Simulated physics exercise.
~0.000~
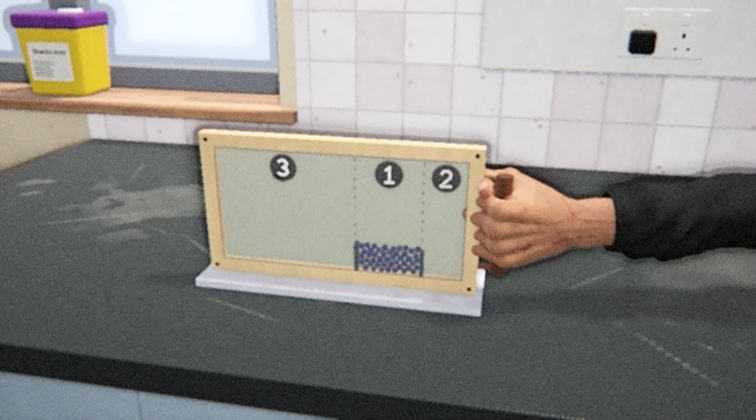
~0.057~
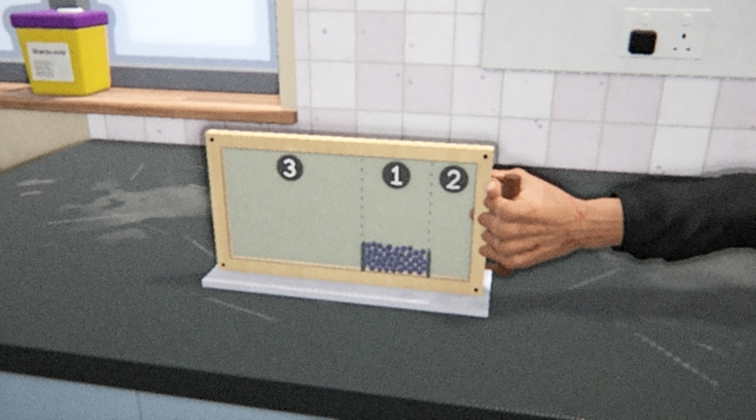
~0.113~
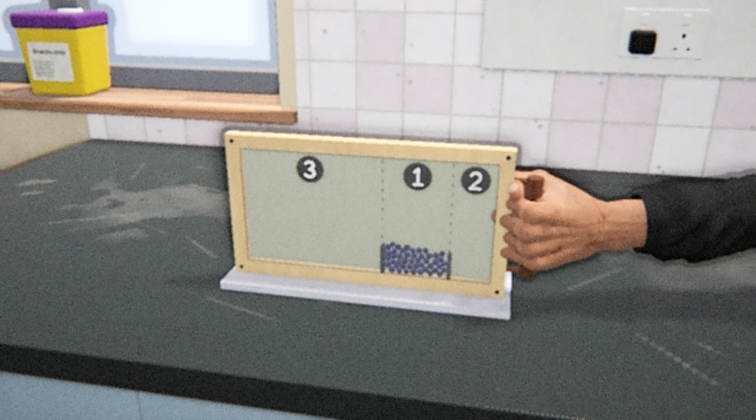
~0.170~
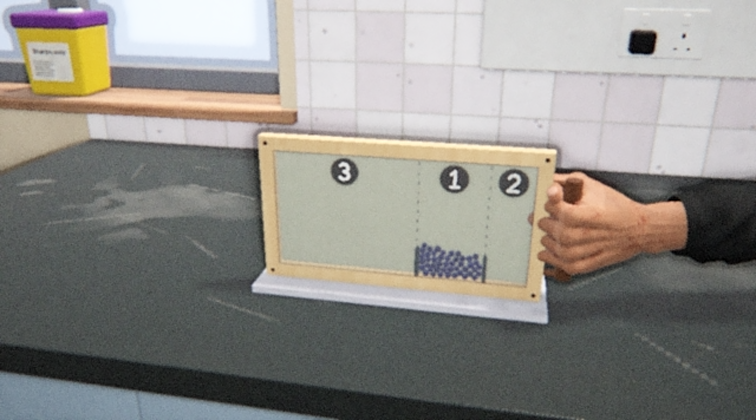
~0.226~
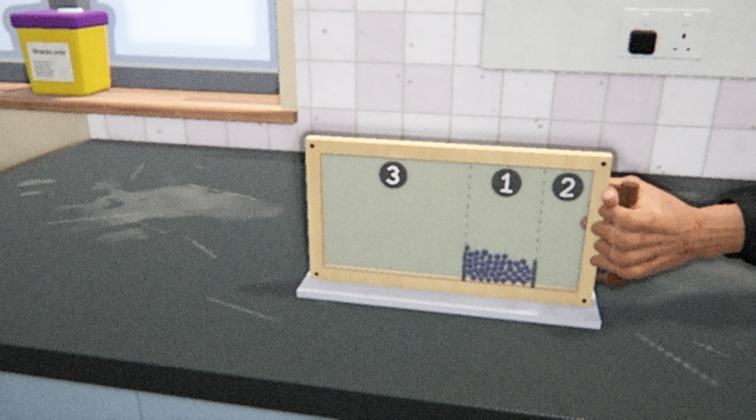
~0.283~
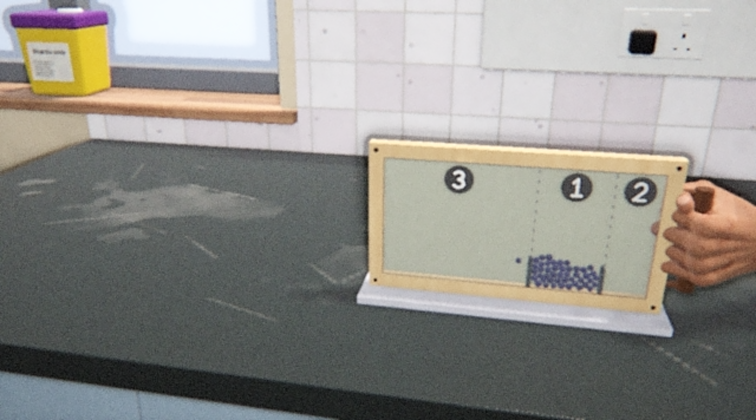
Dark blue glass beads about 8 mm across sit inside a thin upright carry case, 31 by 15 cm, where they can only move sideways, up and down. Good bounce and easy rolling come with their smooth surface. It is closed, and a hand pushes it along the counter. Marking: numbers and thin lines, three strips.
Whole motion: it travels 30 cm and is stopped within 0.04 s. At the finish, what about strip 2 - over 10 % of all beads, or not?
Strip 2: Over 10 %.
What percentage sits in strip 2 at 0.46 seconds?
Around 20 per cent.
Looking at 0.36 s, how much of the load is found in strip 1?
About 95 per cent.
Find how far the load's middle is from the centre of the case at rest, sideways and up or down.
Offset approx. 8 cm right, 6 cm below.
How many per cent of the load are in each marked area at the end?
Result: Strip 1 = 75, strip 2 = 20, strip 3 = 0.
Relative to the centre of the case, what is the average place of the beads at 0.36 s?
7 cm right, 5 cm below.
By 0.36 s, it is 30 cm to the right; the beads' middle is 7 cm right of and 5 cm below the centre; no. 1, 95 %, no. 2, 5 %.
By 0.46 s, it is 30 cm to the right; the beads' middle is 8 cm right of and 5 cm below the centre; no. 1, 75 %, no. 2, 20 %.
By 0.61 s, it is 30 cm to the right; the beads' middle is 7 cm right of and 6 cm below the centre; no. 1, 80 %, no. 2, 20 %.
All still by 2.0 s, it is 30 cm to the right; no. 1, 75 %, no. 2, 20 %, no. 3, 0 %.
